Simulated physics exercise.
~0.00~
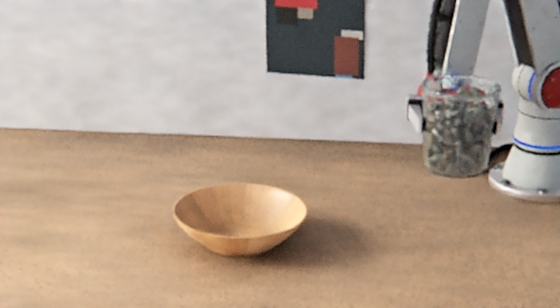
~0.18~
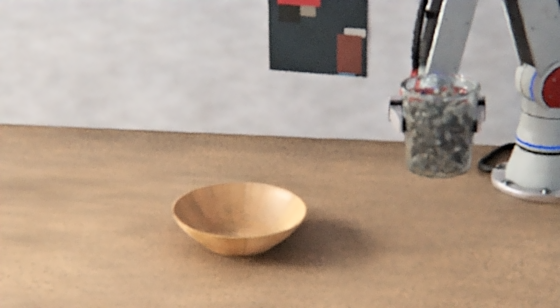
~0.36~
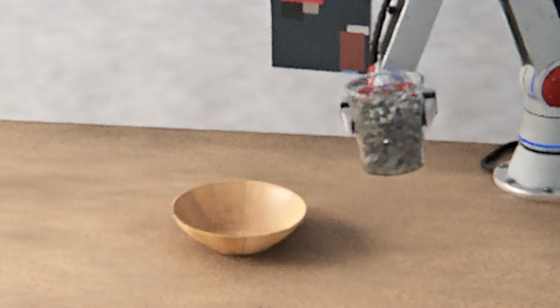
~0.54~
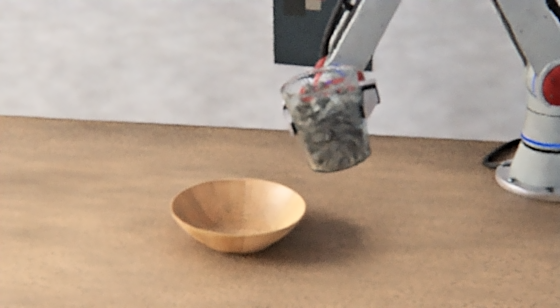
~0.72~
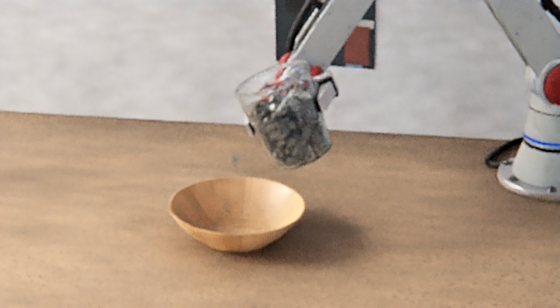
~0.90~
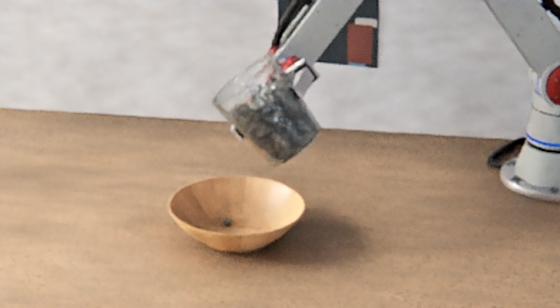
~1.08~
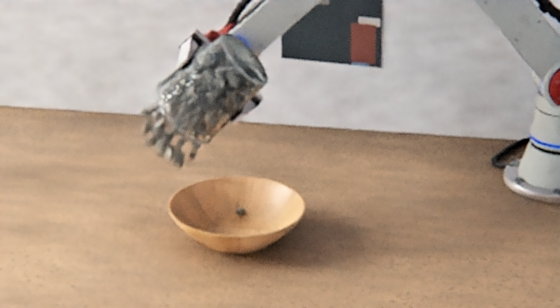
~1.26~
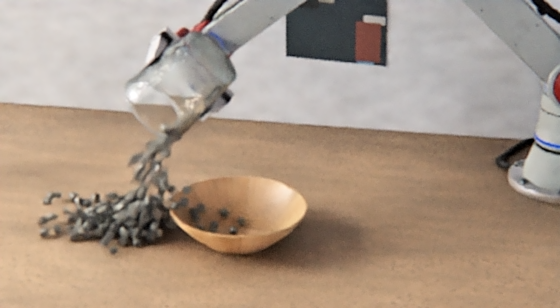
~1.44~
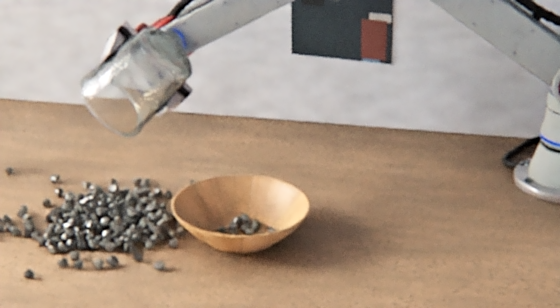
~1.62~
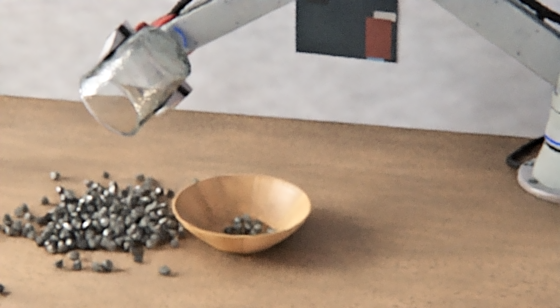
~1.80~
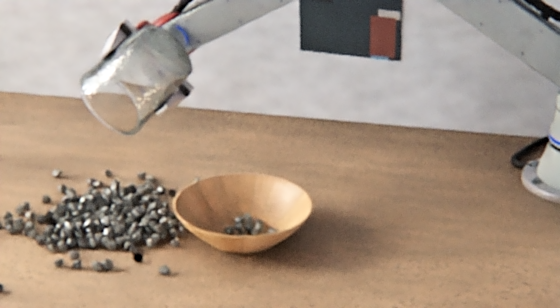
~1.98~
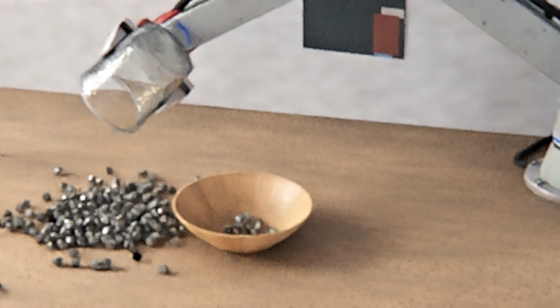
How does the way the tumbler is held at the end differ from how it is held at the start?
At the start the robot arm holds the tumbler upright, while at the end it holds it upside down, with its mouth tipped down toward the left.
